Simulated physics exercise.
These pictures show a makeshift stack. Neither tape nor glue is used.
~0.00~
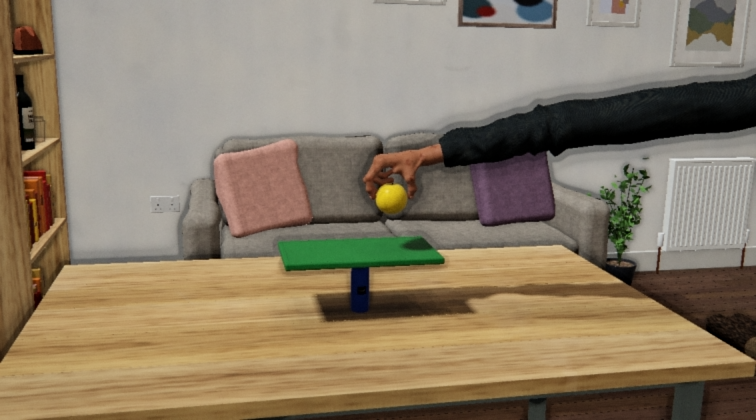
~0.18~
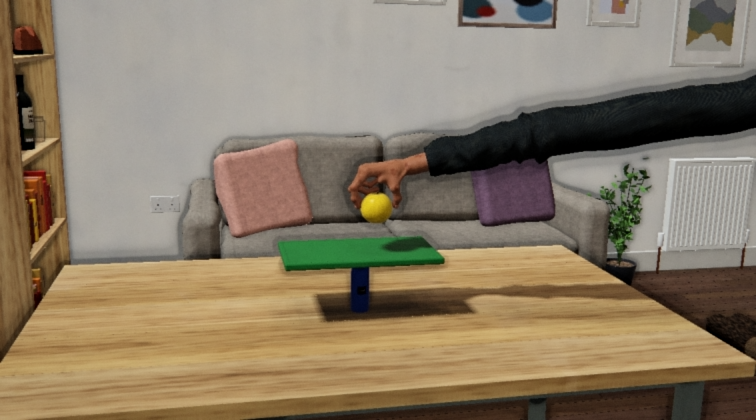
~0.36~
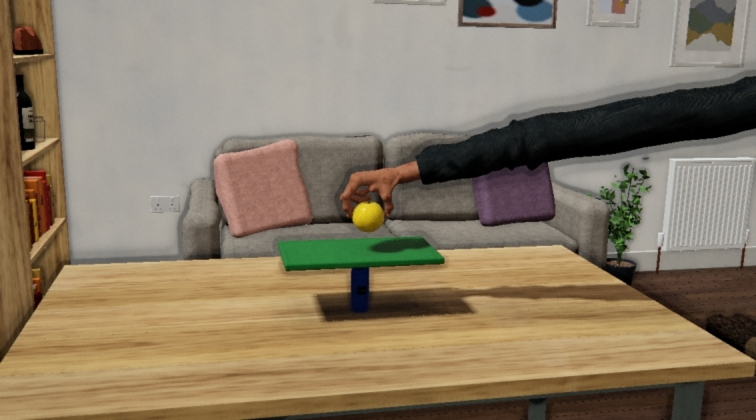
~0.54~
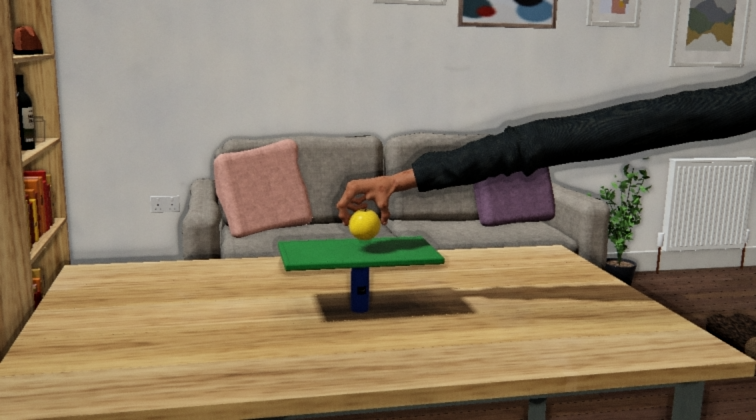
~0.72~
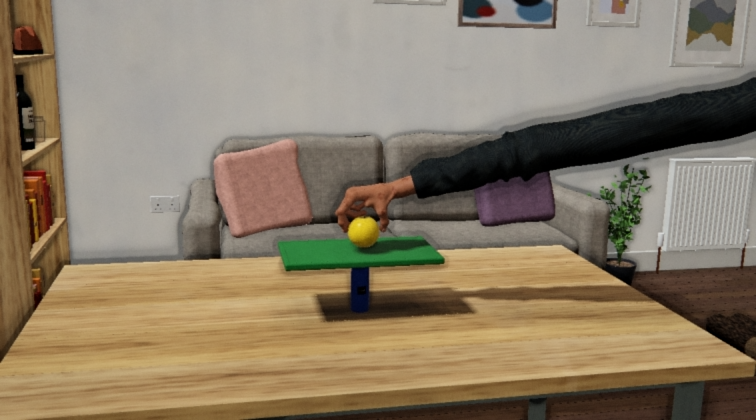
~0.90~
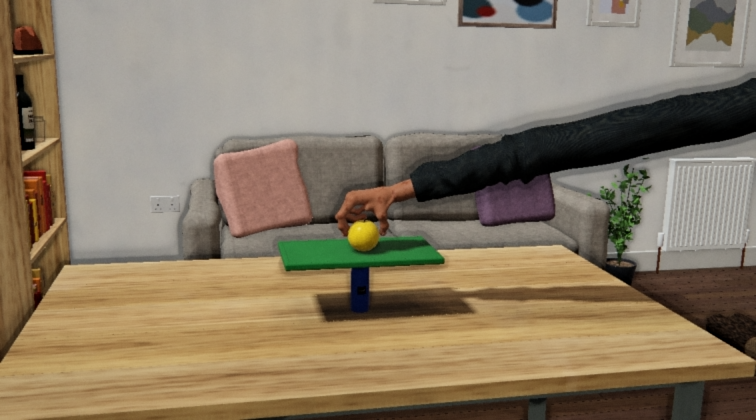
In a living room, a hand moving a yellow apple left and down onto a green lid balanced on a blue support.
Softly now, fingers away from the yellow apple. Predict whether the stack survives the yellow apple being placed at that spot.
Prediction: The stack survives.
By 1.10 s, all is still.
By 1.30 s, yellow apple resting near (364, 236).
When it is over (2.0 s), all 3 as before. End places, in pixels of the last picture, yellow apple near (364, 236). The stack holds.
